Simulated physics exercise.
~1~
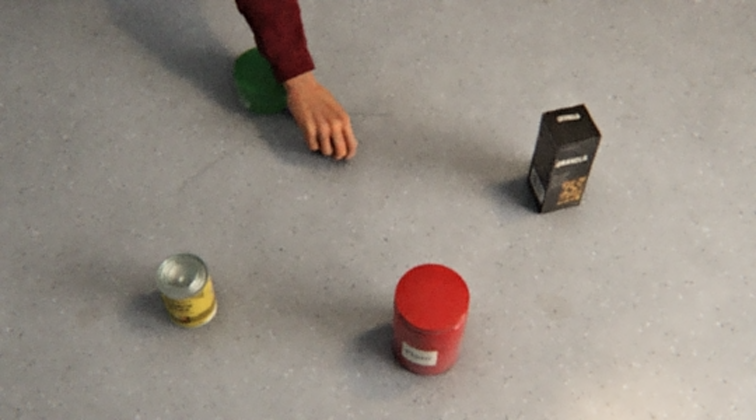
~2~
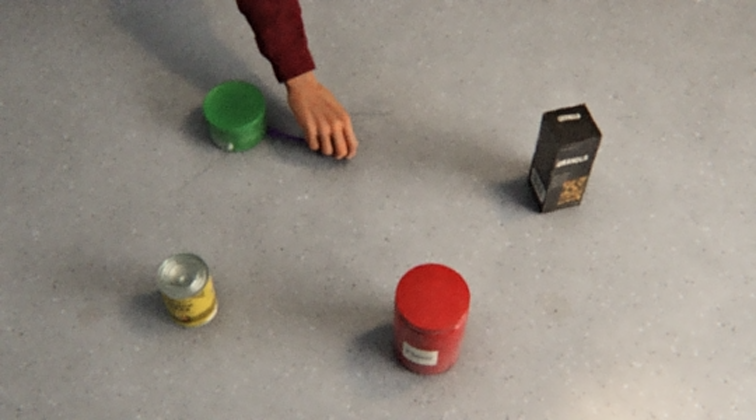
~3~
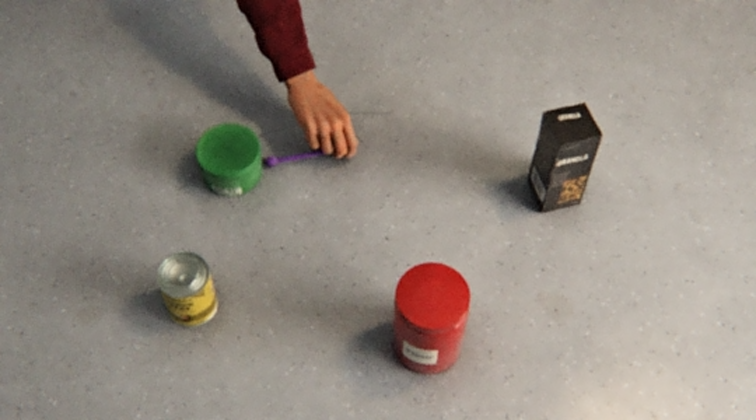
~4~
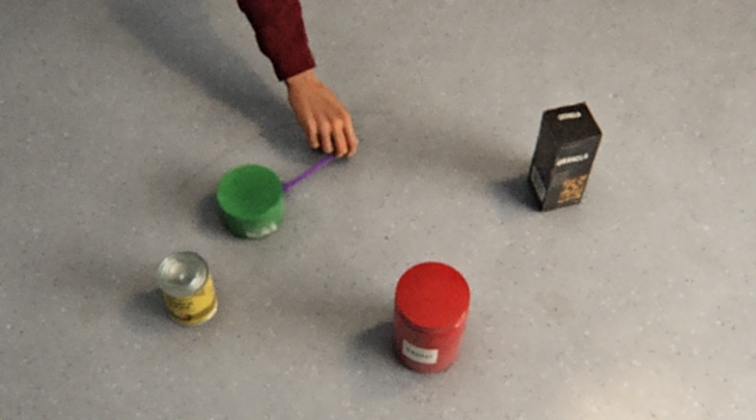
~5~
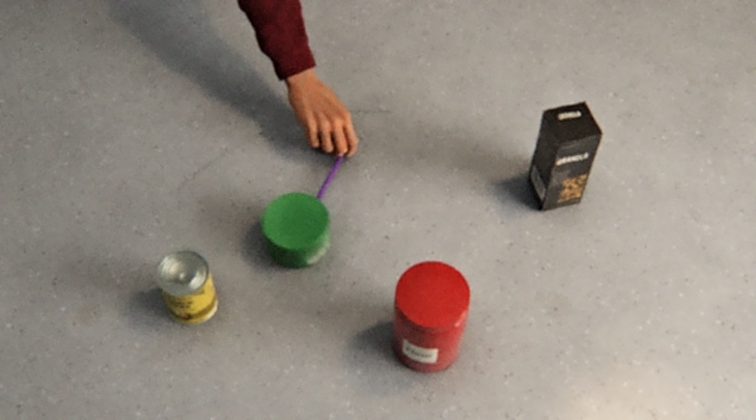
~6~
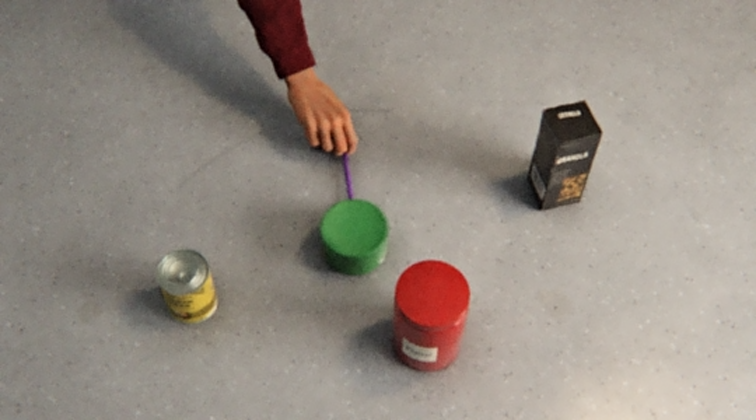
Green tub on a purple cord circling anticlockwise around a hand, passing a yellow tin and nearing a red canister.
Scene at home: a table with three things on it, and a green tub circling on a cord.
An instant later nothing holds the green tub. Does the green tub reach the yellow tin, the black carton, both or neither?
Here, the yellow tin is not reached, the black carton is reached.
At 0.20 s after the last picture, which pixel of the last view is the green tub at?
About (544, 202).
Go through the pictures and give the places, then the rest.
The first picture shows green tub (264, 68); yellow tin (182, 275); black carton (572, 124); red canister (432, 296).
The second picture shows green tub (234, 105).
The third picture shows green tub (228, 149).
The fourth picture shows green tub (249, 191).
The fifth picture shows green tub (295, 220).
The sixth picture shows green tub (354, 227); yellow tin (183, 271); black carton (573, 121); red canister (433, 292); going round anticlockwise.
Then, 0.08 s after the last picture, tub near (466, 214).
Then, 0.20 s after the last picture, tub near (544, 202); black carton pushed aside.
At rest, tub near (572, 204); black carton knocked over. The yellow tin remains clear and the black carton takes the knock.
